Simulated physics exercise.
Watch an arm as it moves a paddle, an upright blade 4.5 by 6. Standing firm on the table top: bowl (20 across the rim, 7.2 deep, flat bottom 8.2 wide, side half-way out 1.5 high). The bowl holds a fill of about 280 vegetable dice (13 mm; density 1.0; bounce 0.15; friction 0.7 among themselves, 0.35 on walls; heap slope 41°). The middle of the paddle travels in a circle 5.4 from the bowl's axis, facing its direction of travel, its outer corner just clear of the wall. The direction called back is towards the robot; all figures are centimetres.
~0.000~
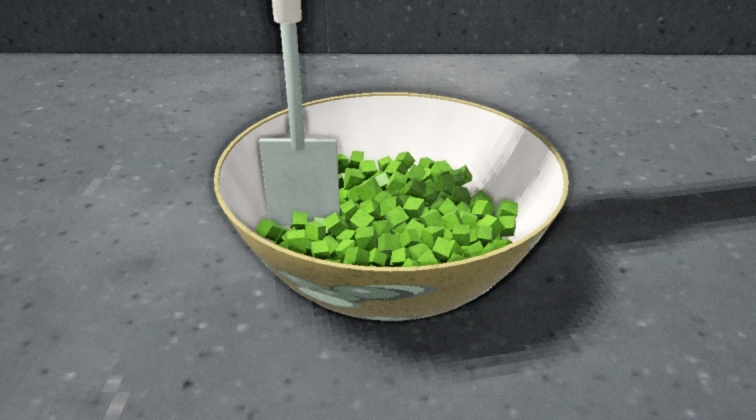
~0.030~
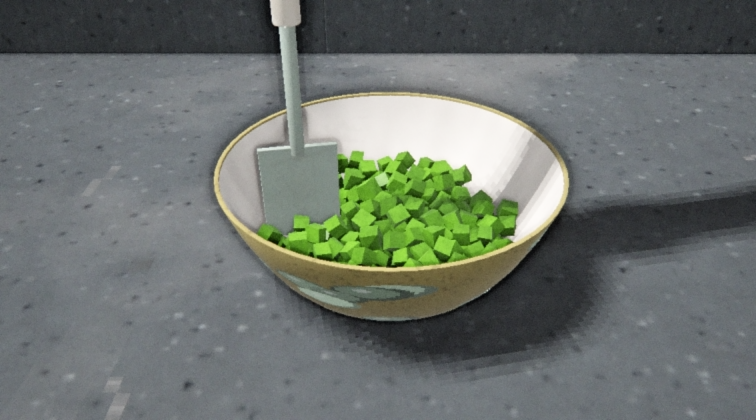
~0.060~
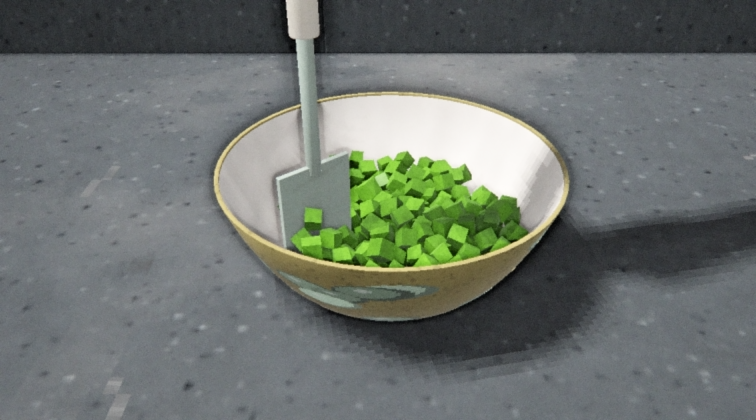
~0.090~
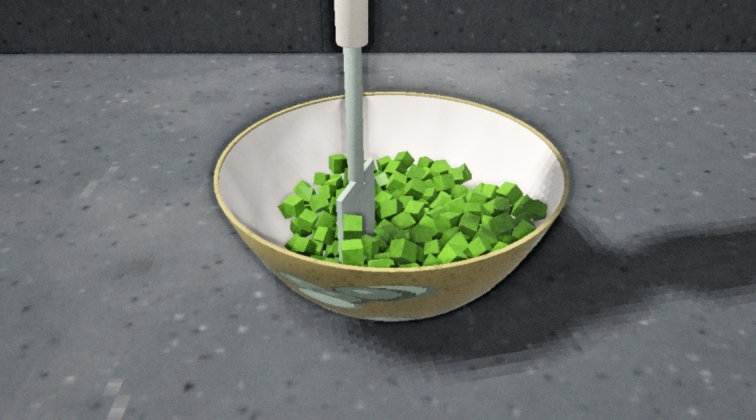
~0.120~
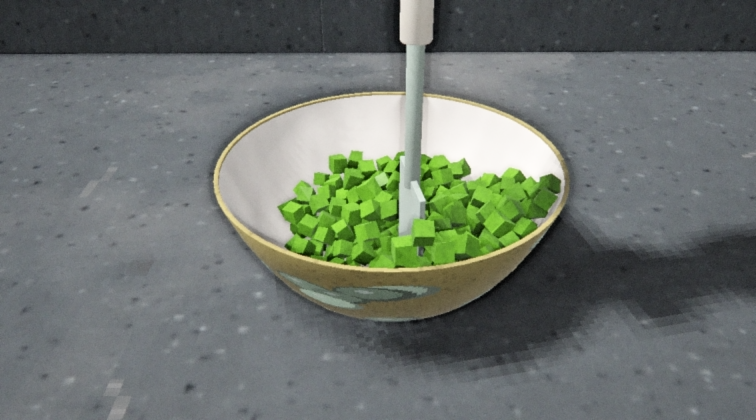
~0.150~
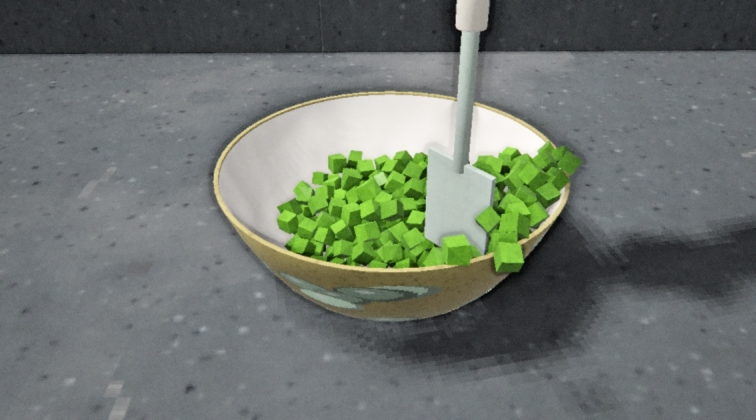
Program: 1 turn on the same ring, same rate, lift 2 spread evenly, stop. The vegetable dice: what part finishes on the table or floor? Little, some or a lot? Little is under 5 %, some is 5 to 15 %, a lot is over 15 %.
A lot.
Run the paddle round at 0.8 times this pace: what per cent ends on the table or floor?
Some 20 per cent.
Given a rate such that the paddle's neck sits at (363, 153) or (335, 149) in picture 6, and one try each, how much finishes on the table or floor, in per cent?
About 5 and 5 %.
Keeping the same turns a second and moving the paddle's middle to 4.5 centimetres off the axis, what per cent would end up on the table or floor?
That would come to roughly 35 percent.
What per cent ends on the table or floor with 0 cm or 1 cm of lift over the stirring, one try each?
I'd reckon around 35 and 35 per cent.
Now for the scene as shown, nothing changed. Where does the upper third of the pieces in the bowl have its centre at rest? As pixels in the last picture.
The centre sits around (353, 232) in the last picture.
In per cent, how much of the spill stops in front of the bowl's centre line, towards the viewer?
Near 30 in a hundred.
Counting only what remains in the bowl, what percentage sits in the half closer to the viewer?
Near 55 per cent of what stays in the bowl.
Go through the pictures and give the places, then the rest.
The first picture shows paddle neck at (296, 116), 0° round; upper third of the load around (396, 217), from x 270 to 510, top at y 160; 275 in the bowl.
The second picture shows paddle neck at (295, 122), 12° round; upper third of the load around (395, 217), from x 270 to 510, top at y 160.
The third picture shows paddle neck at (312, 140), 40° round; upper third of the load around (396, 227), from x 290 to 520, top at y 160.
The fourth picture shows paddle neck at (356, 152), 71° round; upper third of the load around (430, 231), from x 290 to 535, top at y 160.
The fifth picture shows paddle neck at (413, 151), 101° round; upper third of the load around (457, 216), from x 290 to 550, top at y 160.
The sixth picture shows paddle neck at (463, 136), 131° round; upper third of the load around (494, 197), from x 290 to 570, top at y 155; 274 in the bowl, 1 in flight or on the tool.
After 0.23 s, 215° round, highest piece 12 above the table; 247 in the bowl, 28 in flight or on the tool.
After 0.32 s, 298° round, highest piece 11 above the table; 224 in the bowl, 8 on the table or floor, 43 in flight or on the tool.
After 0.56 s, 0° round, highest piece 5 above the table; 208 in the bowl, 67 on the table or floor.
After 1.26 s, 0° round, highest piece 5 above the table; 208 in the bowl, 67 on the table or floor.
At rest, 208 in the bowl, 67 on the table or floor. That is 24 % on the table or floor.
